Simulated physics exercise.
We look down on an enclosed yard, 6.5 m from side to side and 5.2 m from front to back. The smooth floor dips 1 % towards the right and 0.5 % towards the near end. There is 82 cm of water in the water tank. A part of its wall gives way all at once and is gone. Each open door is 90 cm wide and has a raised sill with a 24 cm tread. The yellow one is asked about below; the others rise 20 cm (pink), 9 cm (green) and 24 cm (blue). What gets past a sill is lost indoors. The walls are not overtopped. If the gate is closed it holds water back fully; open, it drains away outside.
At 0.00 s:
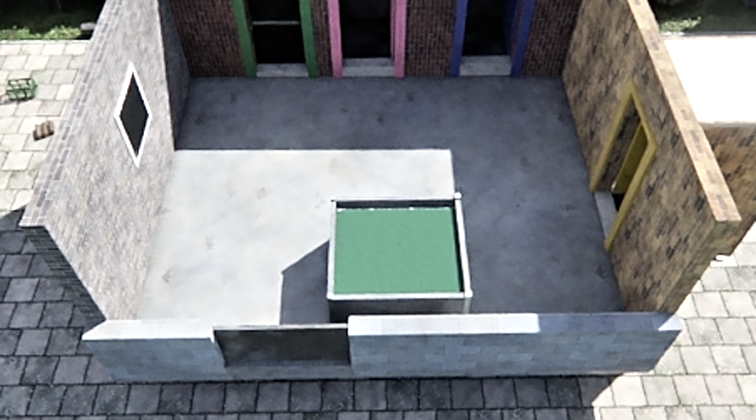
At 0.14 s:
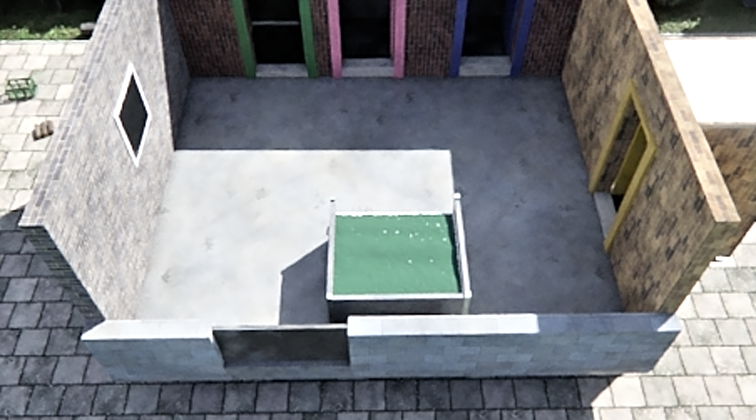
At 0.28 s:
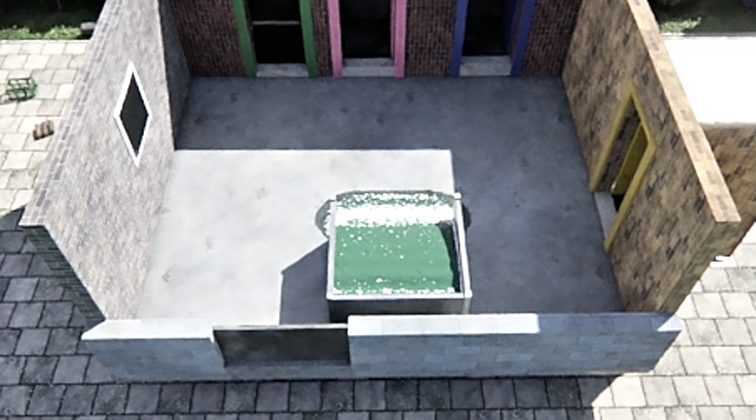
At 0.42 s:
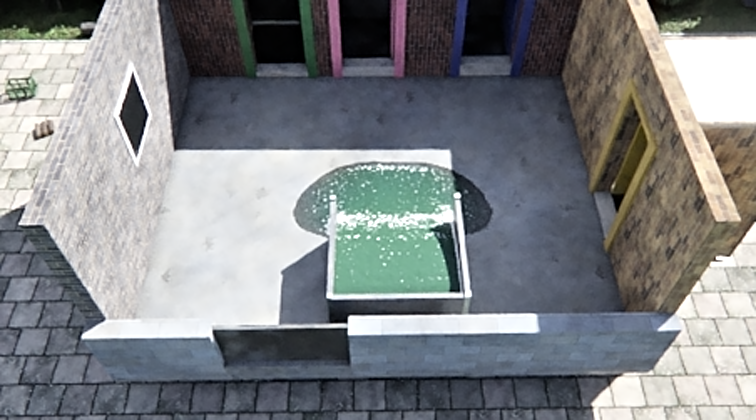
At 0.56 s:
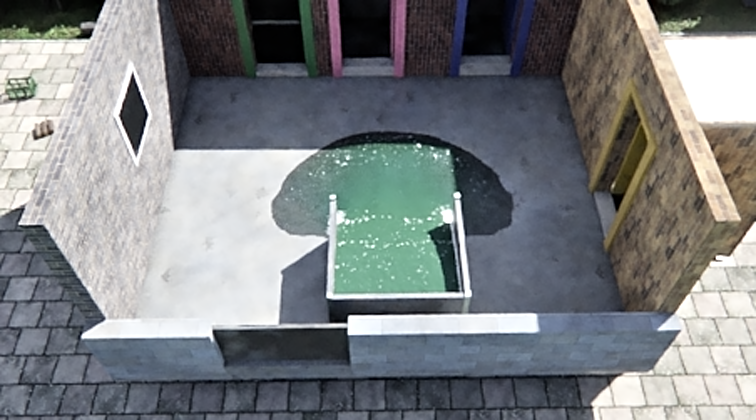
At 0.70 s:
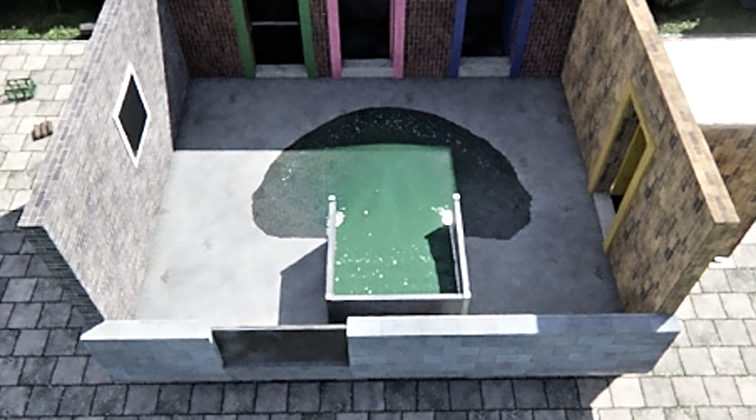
Green water pours out of the tank's far side and spreads widely across the gray floor.
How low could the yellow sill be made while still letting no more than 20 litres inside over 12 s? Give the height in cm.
Some 6.5 cm above the ground.
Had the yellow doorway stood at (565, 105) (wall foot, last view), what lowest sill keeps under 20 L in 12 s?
About 23 cm.
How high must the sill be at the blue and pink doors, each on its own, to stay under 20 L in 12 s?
Roughly 17 cm at blue and 27 cm at pink.
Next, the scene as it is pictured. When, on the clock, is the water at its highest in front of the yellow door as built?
Near 10.0 s.
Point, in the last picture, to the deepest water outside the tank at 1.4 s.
Near (418, 82).
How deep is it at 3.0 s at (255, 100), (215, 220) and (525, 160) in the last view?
In that order: 12, 0 and 2 cm.
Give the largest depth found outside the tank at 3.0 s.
Up to some 28 cm.
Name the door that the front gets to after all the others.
Last comes the yellow one.
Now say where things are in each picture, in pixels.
In the first frame, the water tank at (397, 248) is whole and still, 82 cm deep; the yellow door at (619, 173) is dry.
In the second frame, water pours out on the far side and has run 0.3 m, to a hidden place; about 7 cm deep outside, 82 cm at the back.
In the third frame, water pours out on the far side and has run 0.8 m, to (356, 195); about 13 cm deep outside, 73 cm at the back.
In the fourth frame, the gap is on the far side, the front 1.4 m out at (352, 168); the back of the water tank holds 70 cm.
In the fifth frame, the gap is on the far side, the front 2.0 m out at (367, 137); the back of the water tank holds 66 cm.
In the sixth frame, water pours out on the far side and has run 2.6 m, to (370, 112); about 6 cm deep outside, 58 cm at the back; the yellow door at (618, 175), 3.1 m from the gap, is still 1.1 m from the nearest water.
After 1.4 s water covers 50 % of the floor, deepest (32 cm) near (418, 82); it has not reached the yellow door.
After 3.0 s water covers 55 % of the floor, deepest (28 cm) near (552, 82); 1 cm at the yellow door, 0 litres in over its 7 cm sill.
After 12.0 s water covers 85 % of the floor, deepest (11 cm) near (629, 334); 8 cm at the yellow door, 14 litres in over its 7 cm sill.
At the yellow door as built, the water arrived by 2.2 s and peaked near 11 cm at 9.8 s.
With a sill of 5 cm, 35 litres would have come in within the 12 s; with 7 cm, 14 litres. So under 20 litres takes about 6.5 cm.
